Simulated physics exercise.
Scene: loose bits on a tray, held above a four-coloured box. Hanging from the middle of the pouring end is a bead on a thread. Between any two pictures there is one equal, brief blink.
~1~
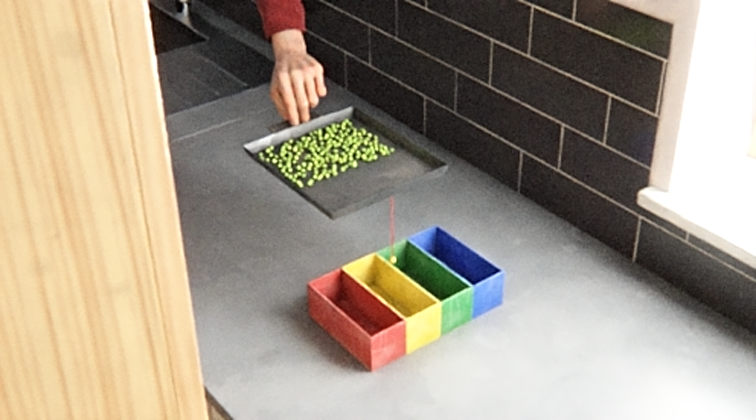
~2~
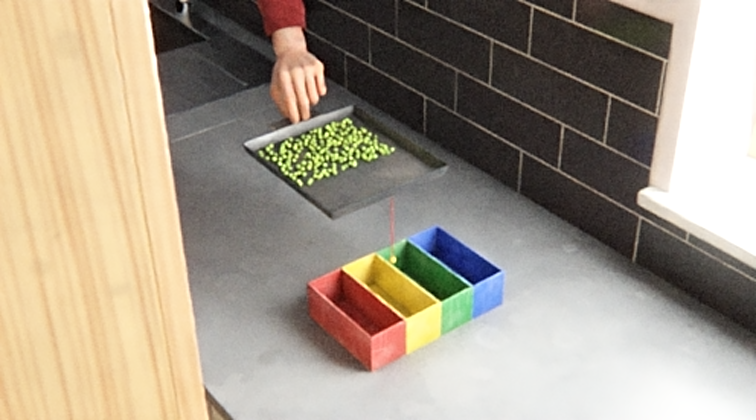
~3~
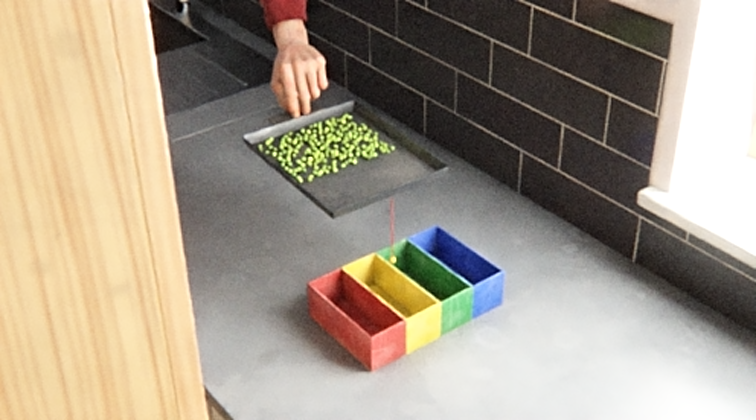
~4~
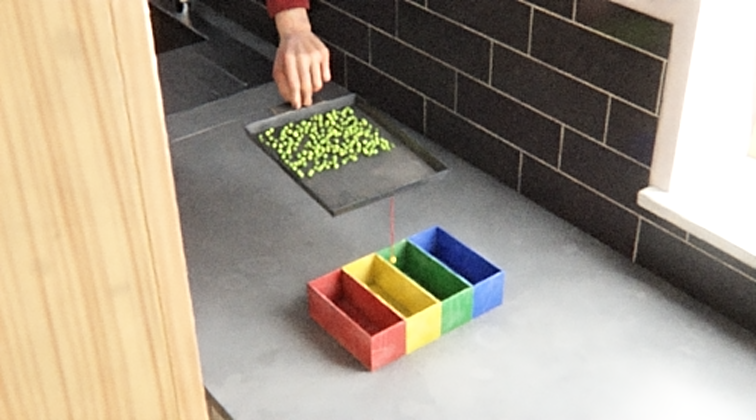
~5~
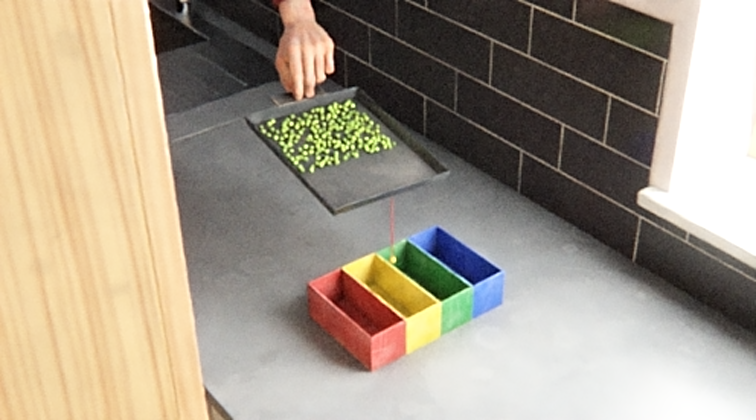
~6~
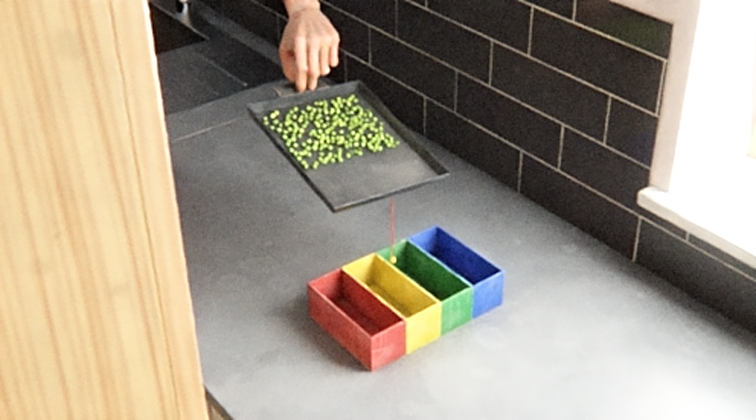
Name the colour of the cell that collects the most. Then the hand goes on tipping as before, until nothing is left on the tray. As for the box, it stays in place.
Blue.
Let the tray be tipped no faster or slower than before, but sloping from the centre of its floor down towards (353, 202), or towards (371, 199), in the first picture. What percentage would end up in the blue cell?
0 %, give or take, and then 0 %.
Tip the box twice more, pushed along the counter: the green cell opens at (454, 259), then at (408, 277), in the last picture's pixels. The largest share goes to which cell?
First try: The green one; second try: The blue cell.
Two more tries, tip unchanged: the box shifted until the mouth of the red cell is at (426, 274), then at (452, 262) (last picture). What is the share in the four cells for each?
Around 100 then around 100 per cent.
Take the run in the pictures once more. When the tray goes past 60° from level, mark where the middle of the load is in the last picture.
The middle of the load sits near (436, 192).
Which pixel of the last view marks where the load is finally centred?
(459, 287).
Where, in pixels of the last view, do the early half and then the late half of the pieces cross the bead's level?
Roughly at (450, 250) first, and then at (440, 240).
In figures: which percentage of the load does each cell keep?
Shares in percent - red cell 0, yellow cell 0, green cell 10, blue cell 90.
Soon, tray tipped steeply; about half on the tray; about a quarter in the blue cell; a small part in the green cell; a small part falling or outside the box.
A while on, tray tipped right over; a small part on the tray; about two thirds in the blue cell; a small part in the green cell; about a quarter falling or outside the box.
Towards the end, tray tipped past a quarter turn; most in the blue cell; a small part in the green cell; a small part falling or outside the box.
Finally, tray tipped past a quarter turn; most in the blue cell; a small part in the green cell; none in the red cell; none in the yellow cell; a small part outside the box.
